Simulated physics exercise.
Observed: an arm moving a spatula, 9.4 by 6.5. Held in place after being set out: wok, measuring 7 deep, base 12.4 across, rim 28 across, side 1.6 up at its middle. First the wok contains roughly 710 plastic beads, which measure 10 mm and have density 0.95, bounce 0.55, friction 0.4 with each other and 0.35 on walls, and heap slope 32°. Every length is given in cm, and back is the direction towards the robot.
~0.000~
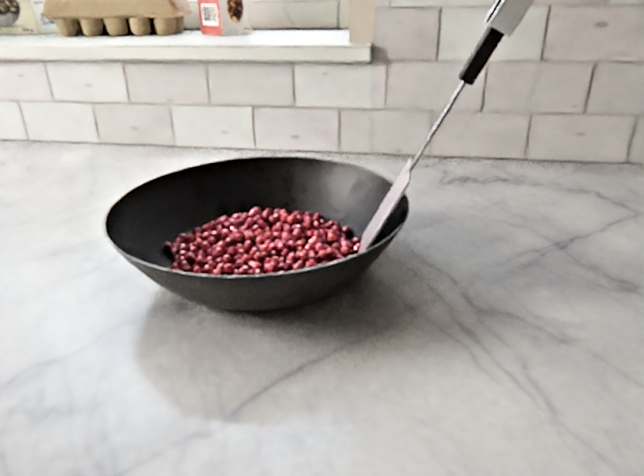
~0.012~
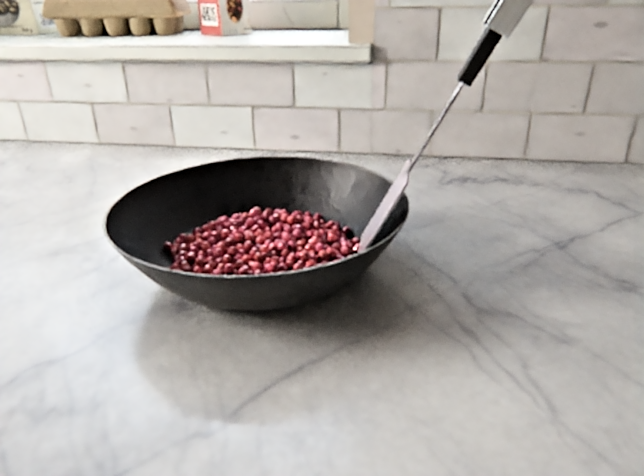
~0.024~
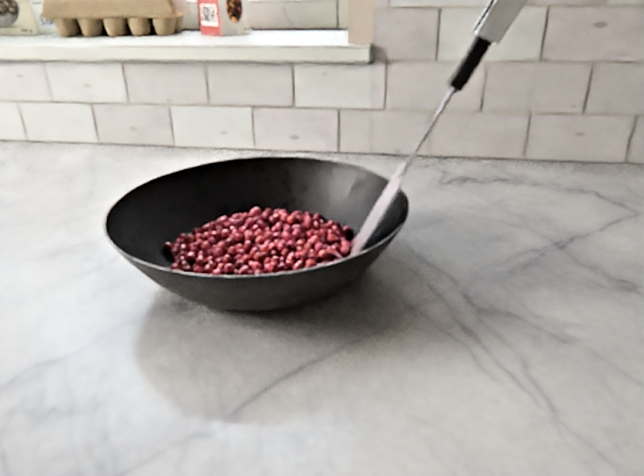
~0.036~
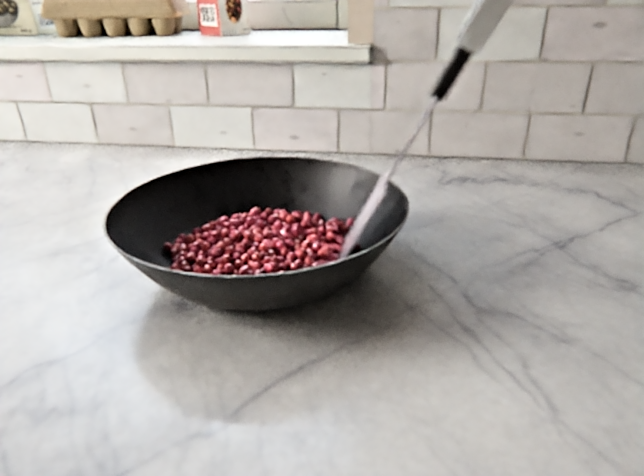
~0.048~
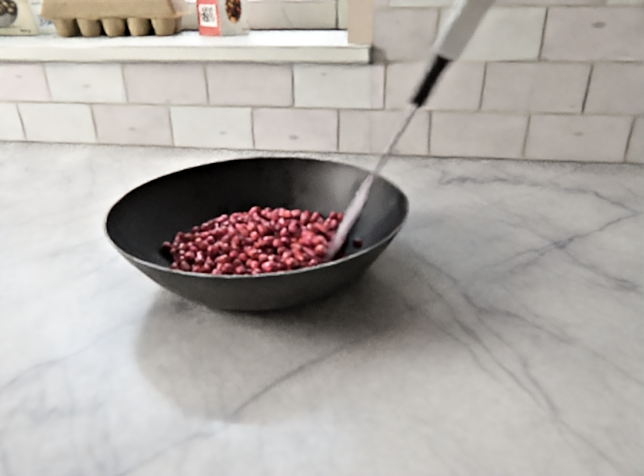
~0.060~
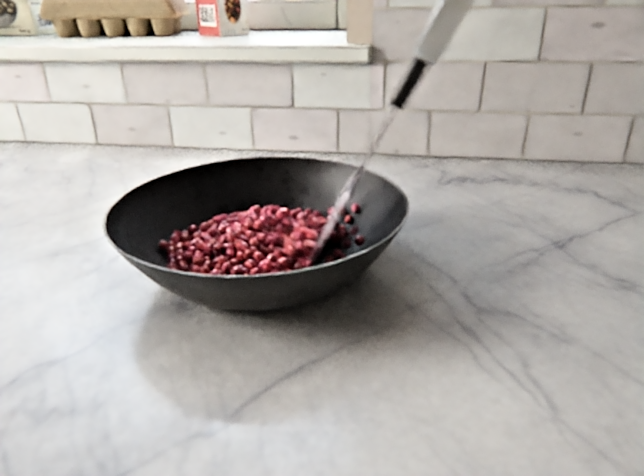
A black wok holding a heap of shiny dark red beads sits on a grey-veined marble counter, seen from slightly above by a still camera. Behind it are pale tiles and a white ledge with an egg carton and a small box at the upper left. A spatula with a black and silver handle, at first nearly still at the wok's right side, slides left through the beads, nudging them and leaving a few behind.
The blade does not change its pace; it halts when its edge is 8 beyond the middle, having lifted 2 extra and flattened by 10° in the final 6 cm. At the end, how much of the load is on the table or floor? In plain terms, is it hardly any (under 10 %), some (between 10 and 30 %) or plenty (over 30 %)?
Some - between 10 and 30 %.
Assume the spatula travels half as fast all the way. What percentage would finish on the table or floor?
It would be roughly 0 percent.
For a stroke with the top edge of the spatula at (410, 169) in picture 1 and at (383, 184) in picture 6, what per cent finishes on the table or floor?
It works out to about 0 %, more or less.
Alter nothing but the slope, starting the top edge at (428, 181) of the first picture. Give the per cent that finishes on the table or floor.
15 percent or so.
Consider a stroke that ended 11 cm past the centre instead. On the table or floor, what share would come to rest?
I'd expect close to 30 per cent then.
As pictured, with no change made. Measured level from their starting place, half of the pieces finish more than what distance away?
Roughly 3 cm.
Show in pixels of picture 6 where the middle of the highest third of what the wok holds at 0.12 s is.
Near pixel (225, 231).
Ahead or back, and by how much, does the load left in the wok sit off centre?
About 3.0 centimetres ahead.
After 0.09 s, sloping 63°, highest piece 7 above the table; 714 in the wok.
After 0.12 s, sloping 61°, highest piece 9 above the table; 713 in the wok, 1 on the blade or in flight.
After 0.33 s, sloping 53°, highest piece 11 above the table; 605 in the wok, 17 on the table or floor, 92 on the blade or in flight.
After 1.38 s, sloping 53°, highest piece 5 above the table; 604 in the wok, 110 on the table or floor.
In the end, 604 in the wok, 110 on the table or floor. That is 15 % on the table or floor.
